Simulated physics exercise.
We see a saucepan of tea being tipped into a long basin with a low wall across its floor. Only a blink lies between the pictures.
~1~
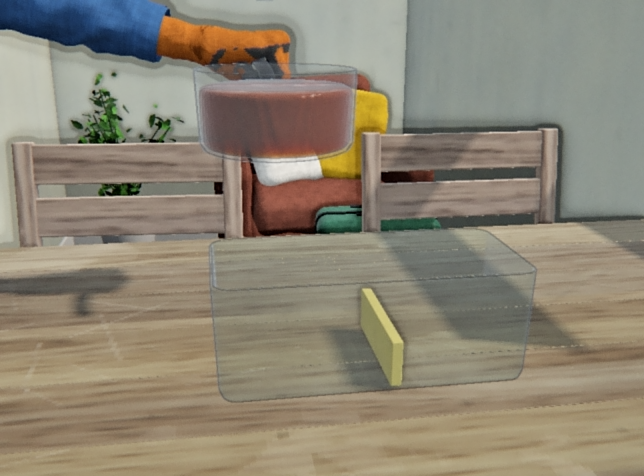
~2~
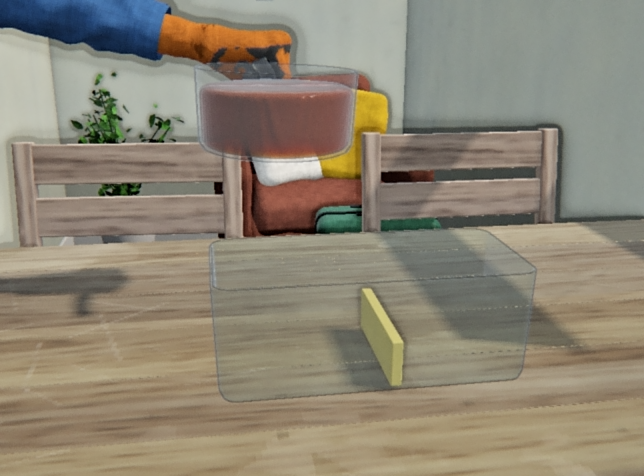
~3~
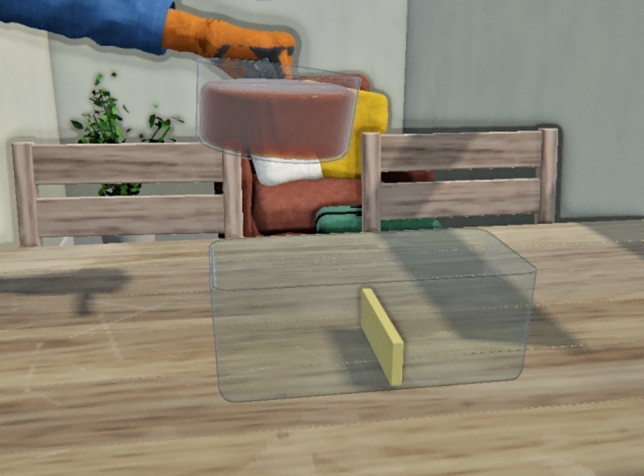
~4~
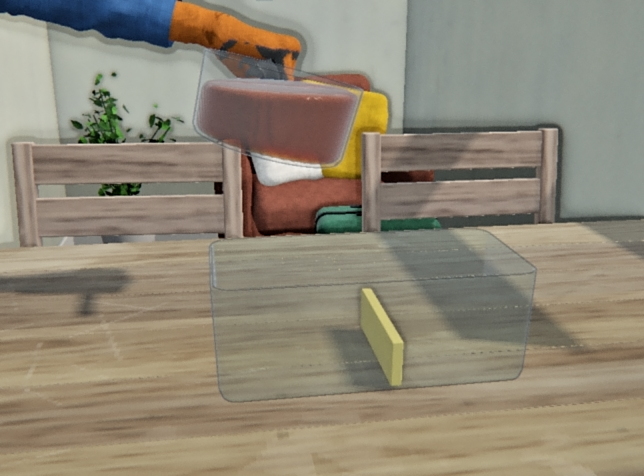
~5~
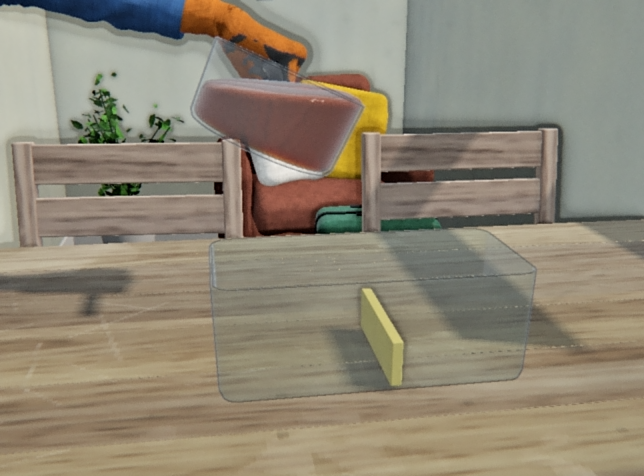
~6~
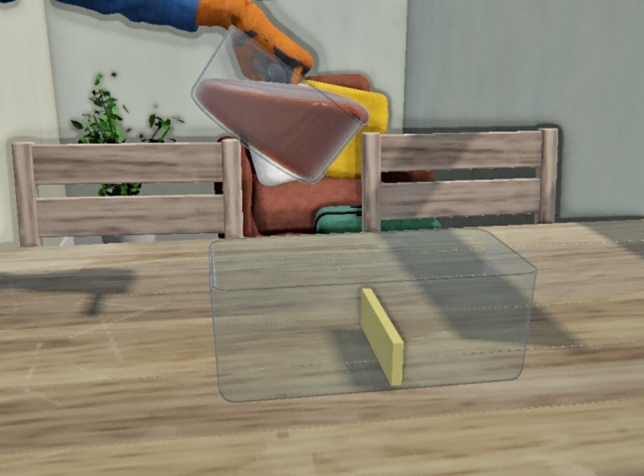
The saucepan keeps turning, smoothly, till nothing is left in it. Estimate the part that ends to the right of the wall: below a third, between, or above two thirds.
The share right of the wall is between a third and two thirds.
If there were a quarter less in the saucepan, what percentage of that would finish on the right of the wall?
It comes to 45 per cent or so.
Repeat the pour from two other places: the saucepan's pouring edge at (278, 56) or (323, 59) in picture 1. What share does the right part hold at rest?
The first gives 10 %, the second 30 %.
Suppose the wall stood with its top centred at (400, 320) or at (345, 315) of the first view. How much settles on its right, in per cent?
First some 35, then 80 per cent.
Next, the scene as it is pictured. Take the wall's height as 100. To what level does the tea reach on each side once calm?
Some 40 per cent left and 50 right.
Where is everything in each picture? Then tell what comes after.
It leans 0°; its right rim is at (354, 70); the tea meets the walls at (198, 88) and (351, 86); the long basin's rim runs from (211, 265) to (510, 250); the wall's top is at (381, 314), in the first picture.
It leans 2°; its right rim is at (355, 73); the tea meets the walls at (198, 88) and (351, 87), in the second picture.
It leans 7°; its right rim is at (357, 80); the tea meets the walls at (201, 86) and (353, 89), in the third picture.
It leans 14°; its right rim is at (360, 91); the tea meets the walls at (201, 85) and (355, 92), in the fourth picture.
It leans 25°; its right rim is at (361, 107); the tea meets the walls at (200, 84) and (361, 99), in the fifth picture.
It leans 37°; its right rim is at (359, 125); the tea meets the walls at (198, 80) and (354, 111); 4 per cent is over the edge, in the sixth picture.
A moment on, the saucepan is tipped right over and 19 per cent is still to pour, 1 is left of the wall and 31 right of it.
Next, the saucepan is tipped right over and 3 per cent is still to pour, 31 is left of the wall and 54 right of it.
Then the saucepan is tipped right over and 0 per cent is still to pour, 43 is left of the wall and 49 right of it.
Later the saucepan is tipped right over and 0 per cent is still to pour, 47 is left of the wall and 50 right of it.
At rest 47 per cent lies left of the wall, 50 right of it and 3 outside.
